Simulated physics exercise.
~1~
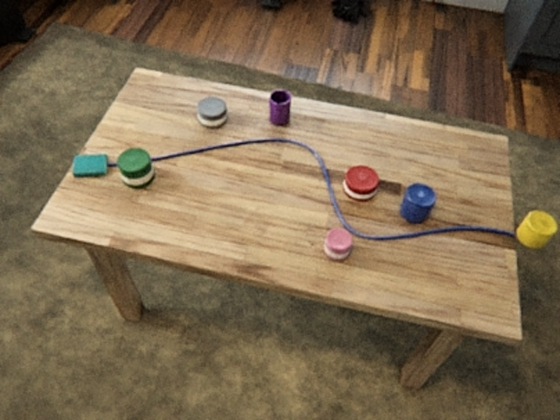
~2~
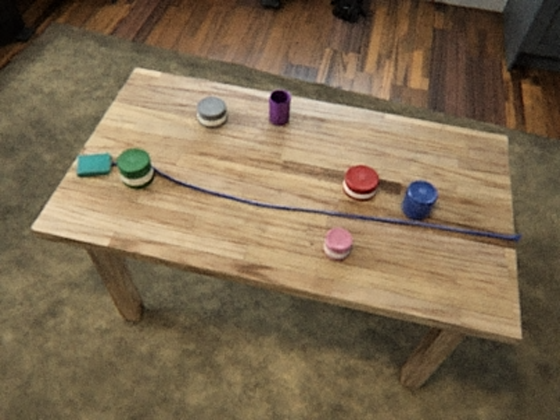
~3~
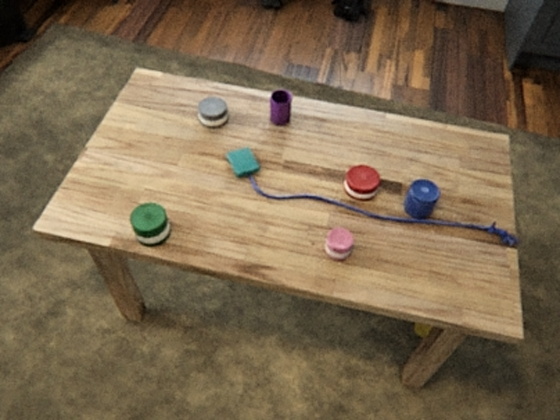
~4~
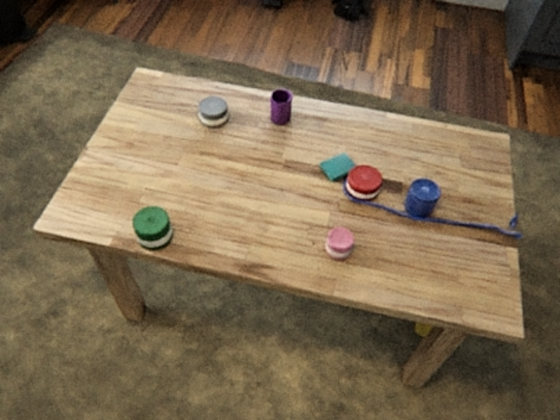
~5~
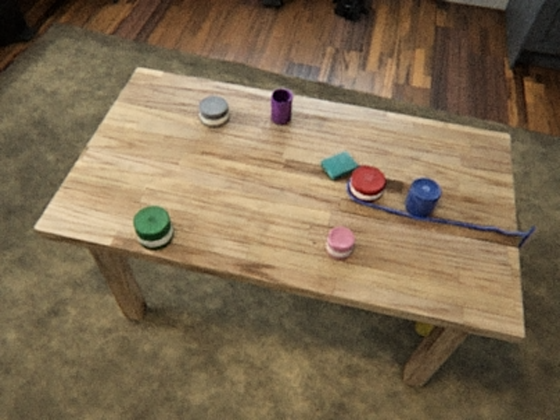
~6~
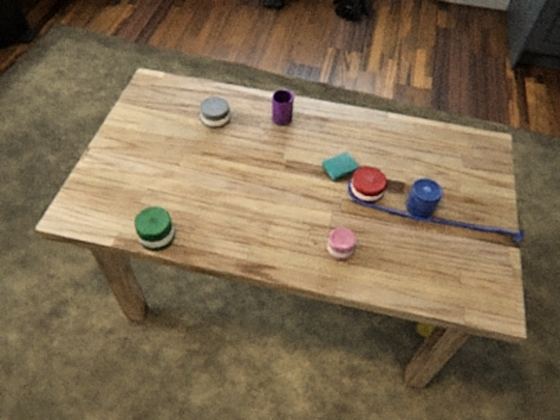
On a wooden table, a yellow container tied to a blue cord dropped off the right edge, and the cord pulled taut, dragging a teal block rightward and shoving the green canister toward the front before the block stopped beside the red canister.
